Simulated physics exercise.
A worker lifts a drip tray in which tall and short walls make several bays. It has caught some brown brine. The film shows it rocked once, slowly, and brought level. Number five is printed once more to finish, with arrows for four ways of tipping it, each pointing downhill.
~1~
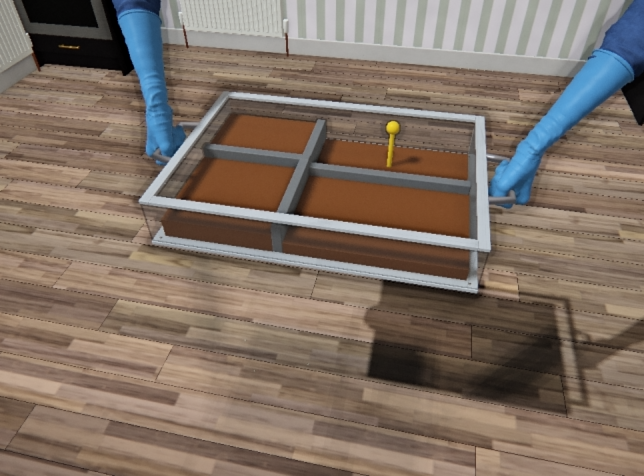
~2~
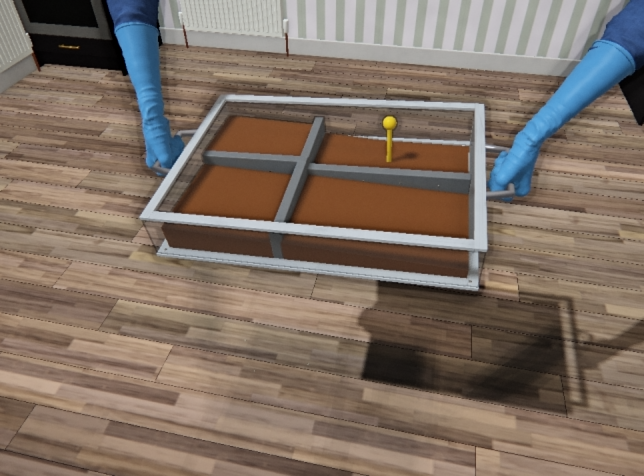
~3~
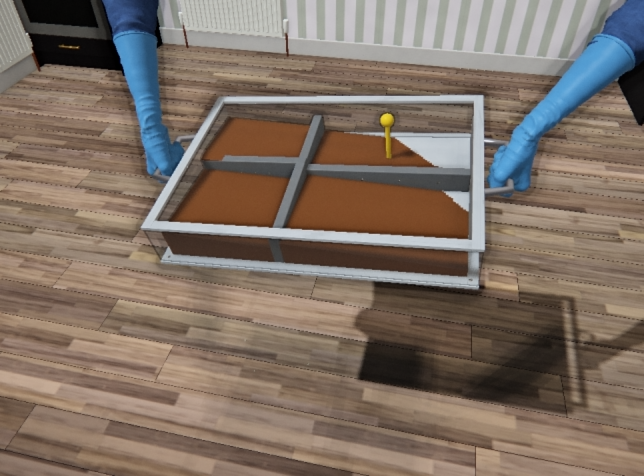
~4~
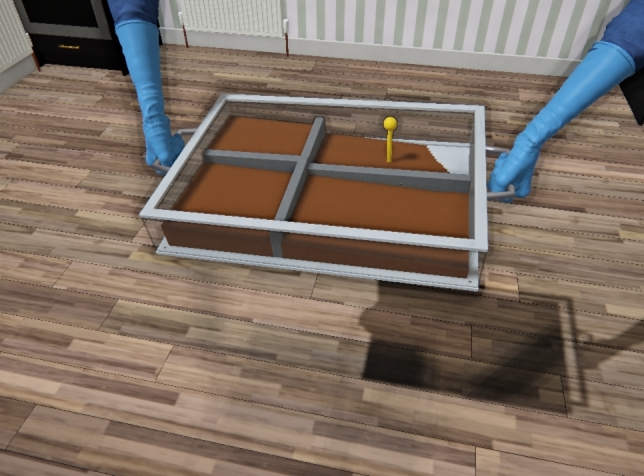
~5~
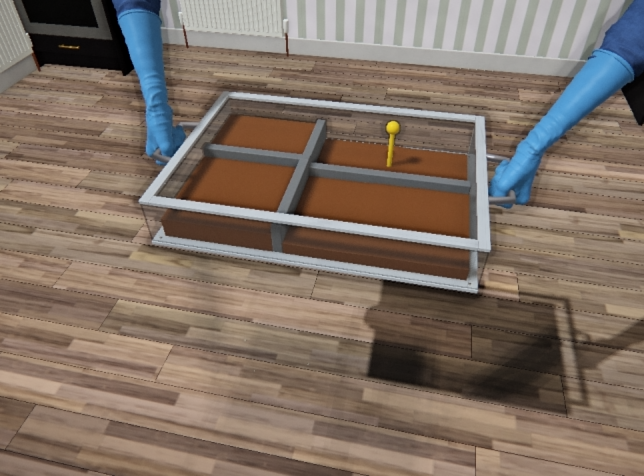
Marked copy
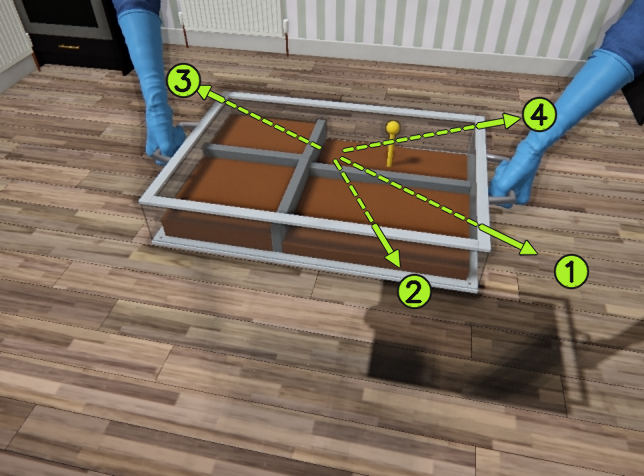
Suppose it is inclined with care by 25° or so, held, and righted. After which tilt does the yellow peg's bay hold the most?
Best: 4.
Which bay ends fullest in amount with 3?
The back left bay.
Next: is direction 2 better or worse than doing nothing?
Direction 2 is worse.
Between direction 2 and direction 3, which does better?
3 it is.
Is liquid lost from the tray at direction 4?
Yes.
In lime, 1 ends at (531, 251); 2 ends at (396, 261); 3 ends at (199, 88); 4 ends at (514, 119).
Choosing 1, about 5 % of the liquid ends in the peg's bay; about 48 % goes over the rim.
Choosing 2, about 4 % of the liquid ends in the peg's bay; about 40 % goes over the rim.
Choosing 3, about 8 % of the liquid ends in the peg's bay; about 50 % goes over the rim.
Choosing 4, about 25 % of the liquid ends in the peg's bay; about 50 % goes over the rim.
